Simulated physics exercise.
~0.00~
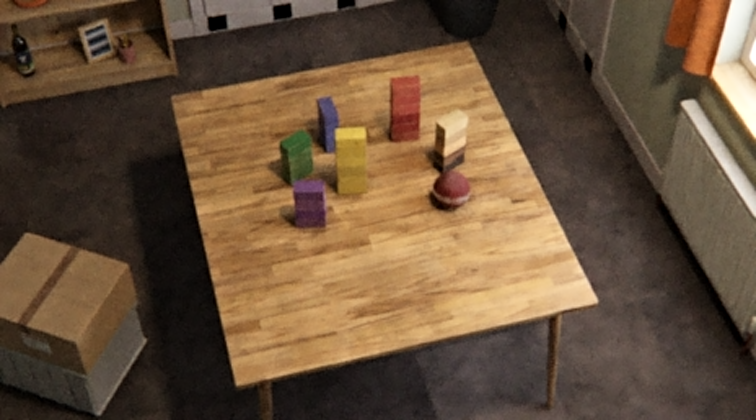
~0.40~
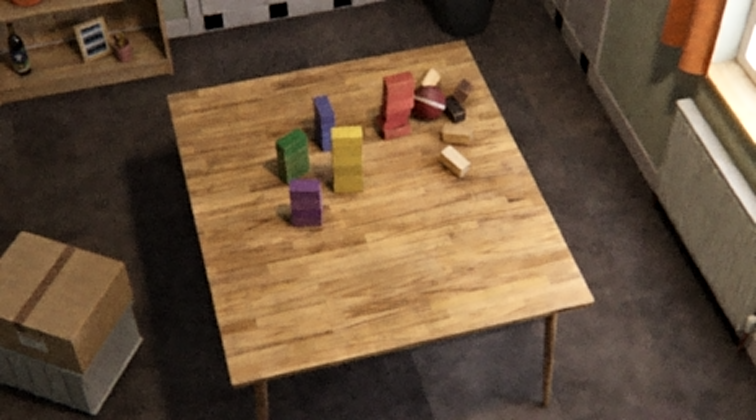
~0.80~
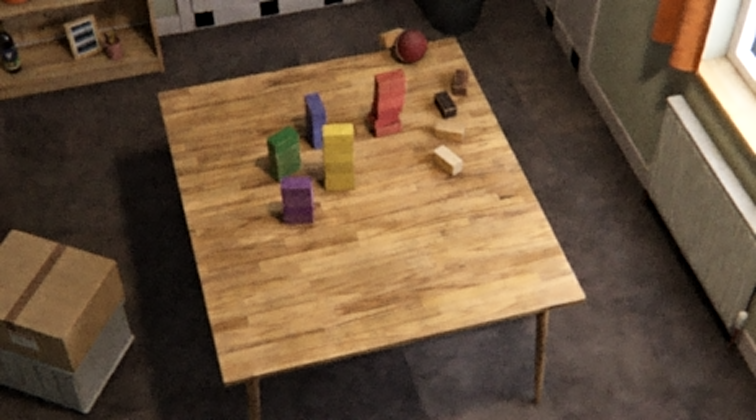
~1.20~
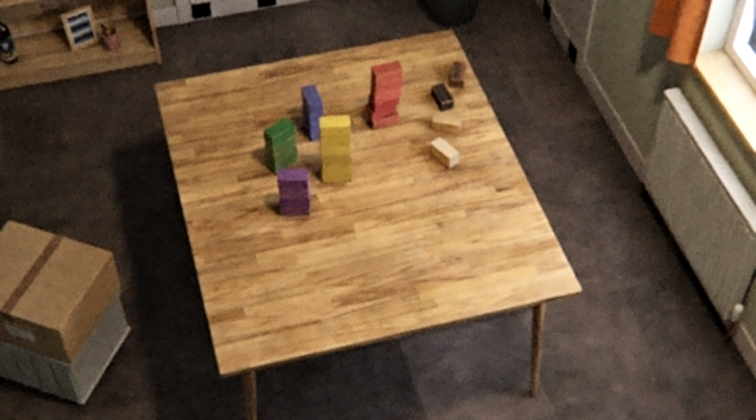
Wooden table with toy block towers, a dark red ball scattering the natural-and-brown stack and rolling off, the coloured towers still standing.
